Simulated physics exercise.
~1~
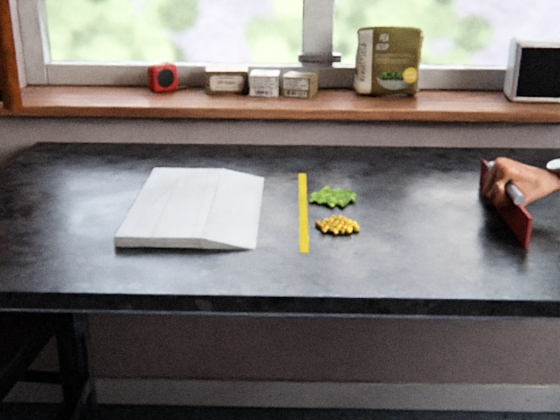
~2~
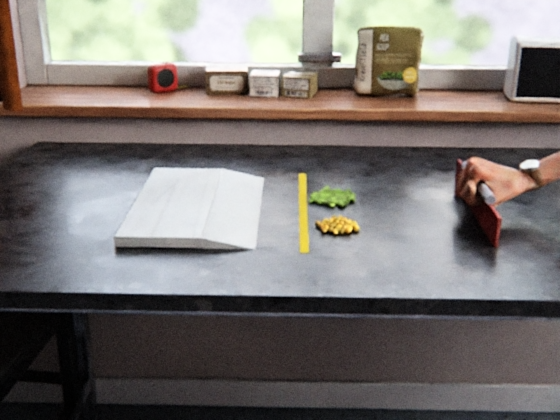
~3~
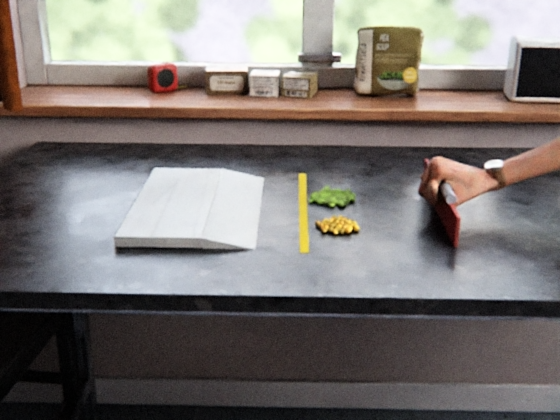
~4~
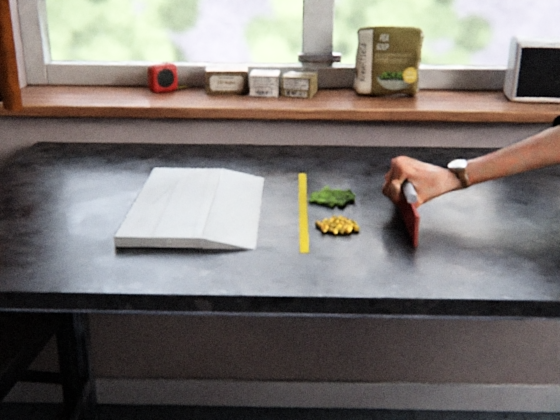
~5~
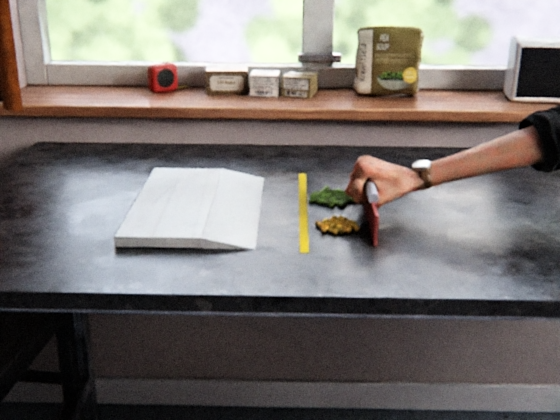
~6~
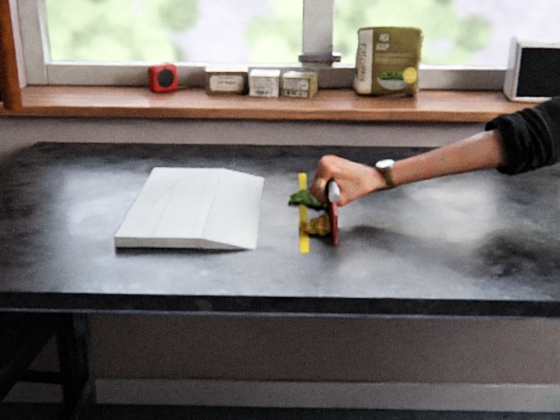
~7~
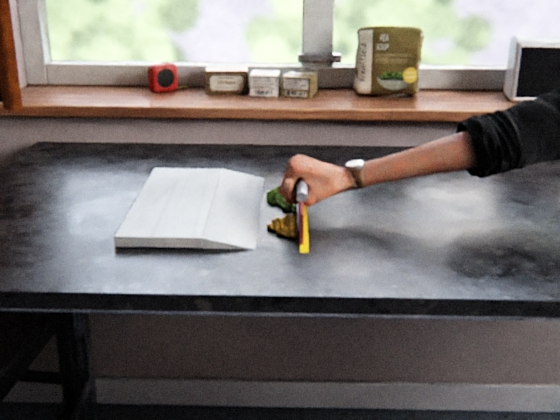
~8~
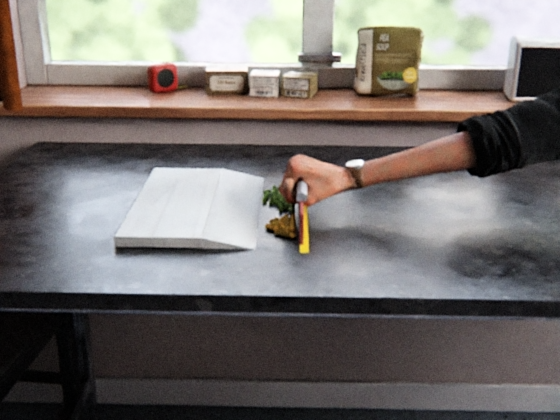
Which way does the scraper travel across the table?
The scraper travels to the left, from the right side of the table towards the pale ramp.
